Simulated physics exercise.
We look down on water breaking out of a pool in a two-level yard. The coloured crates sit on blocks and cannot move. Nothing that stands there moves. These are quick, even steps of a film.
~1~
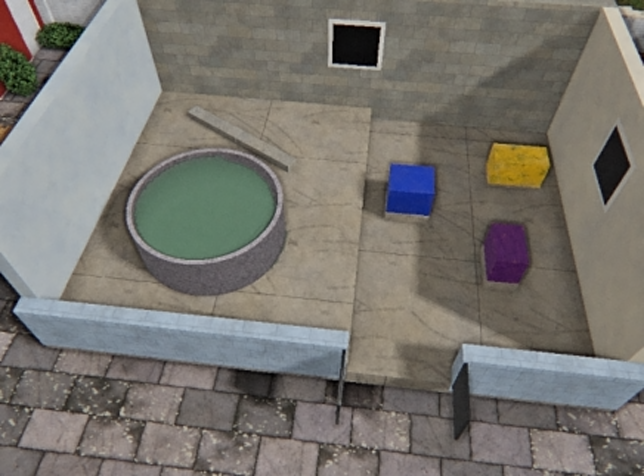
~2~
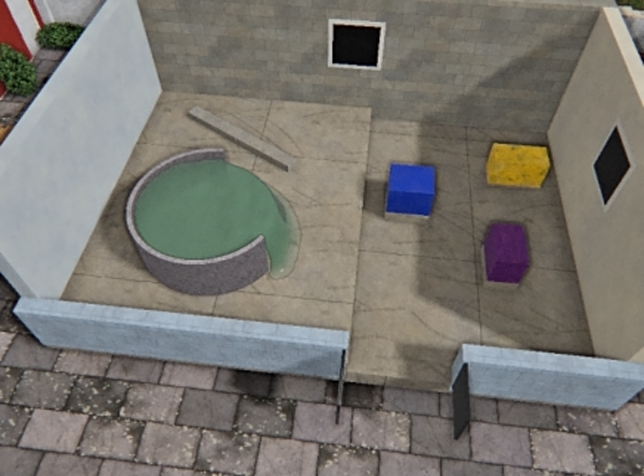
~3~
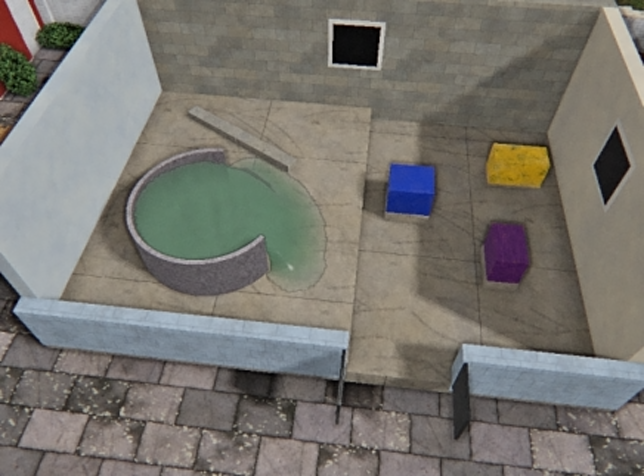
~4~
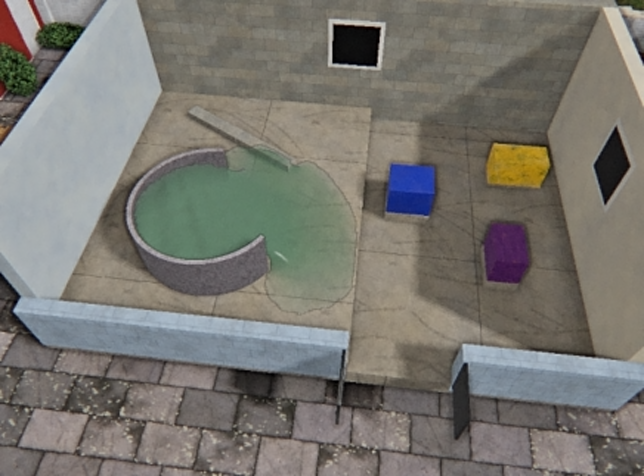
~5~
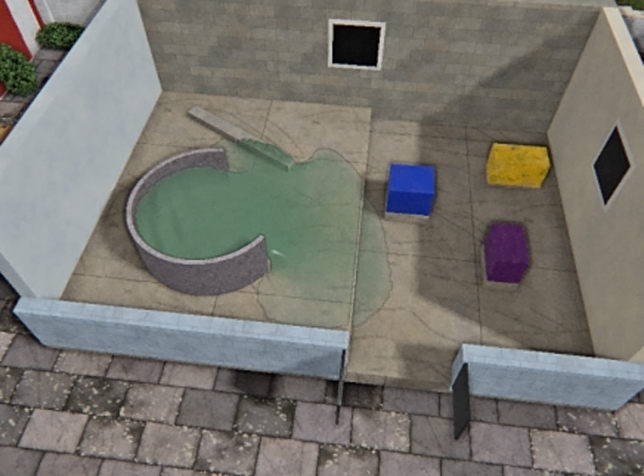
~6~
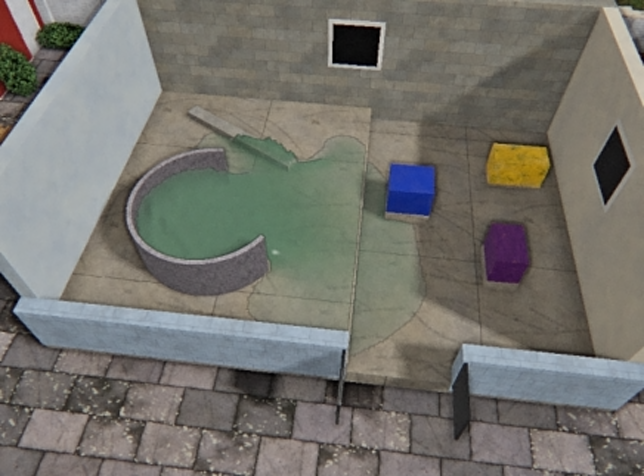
We see a round stone pool of green water in a walled yard; its right side opens, and water pours out, spreading rightward across the paving, around a slanted plank, and over the step toward the blue block.
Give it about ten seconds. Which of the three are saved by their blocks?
The yellow crate gets wet; the blue crate gets wet; the purple crate gets wet.
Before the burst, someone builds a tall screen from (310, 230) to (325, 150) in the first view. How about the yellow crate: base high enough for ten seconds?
The yellow one takes water.
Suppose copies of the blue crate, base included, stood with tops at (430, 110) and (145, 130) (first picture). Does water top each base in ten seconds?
As listed: Is wetted, keeps dry.
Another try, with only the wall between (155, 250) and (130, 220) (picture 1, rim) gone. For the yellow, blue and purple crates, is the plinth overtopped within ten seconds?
One by one: Yellow is soaked, blue is spared, purple is spared.
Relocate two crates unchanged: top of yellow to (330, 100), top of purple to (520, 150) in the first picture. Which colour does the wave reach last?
The crate marked purple.
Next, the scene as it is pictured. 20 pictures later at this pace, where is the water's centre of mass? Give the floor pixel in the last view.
Around (400, 209).
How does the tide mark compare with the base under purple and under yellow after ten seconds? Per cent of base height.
About 140 and 560 per cent.
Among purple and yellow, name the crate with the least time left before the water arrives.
First comes the crate marked purple.
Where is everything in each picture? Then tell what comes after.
In the first frame, still water in the pool at (206, 205).
In the second frame, water pours out at (276, 206) and has run to (276, 275).
In the third frame, the front is at (305, 285), out from the gap at (276, 207).
In the fourth frame, water pours out at (277, 209) and has run to (327, 301).
In the fifth frame, the front is at (350, 317), out from the gap at (277, 209).
In the sixth frame, water pours out at (277, 210) and has run to (413, 309).
A moment on, water covers 60 % of the floor; the yellow crate not reached, the blue crate water round its plinth, the purple crate water round its plinth.
Next, water covers 75 % of the floor; the yellow crate water round its plinth, the blue crate water round its plinth, the purple crate water round its plinth.
Then, water covers 80 % of the floor; the yellow crate water round its plinth, the blue crate water round its plinth, the purple crate water round its plinth.
Later, water covers 85 % of the floor; the yellow crate water round its plinth, the blue crate water round its plinth, the purple crate water round its plinth.
In the end, water covers 95 % of the floor; the yellow crate was topped, the blue crate was topped, the purple crate was topped.
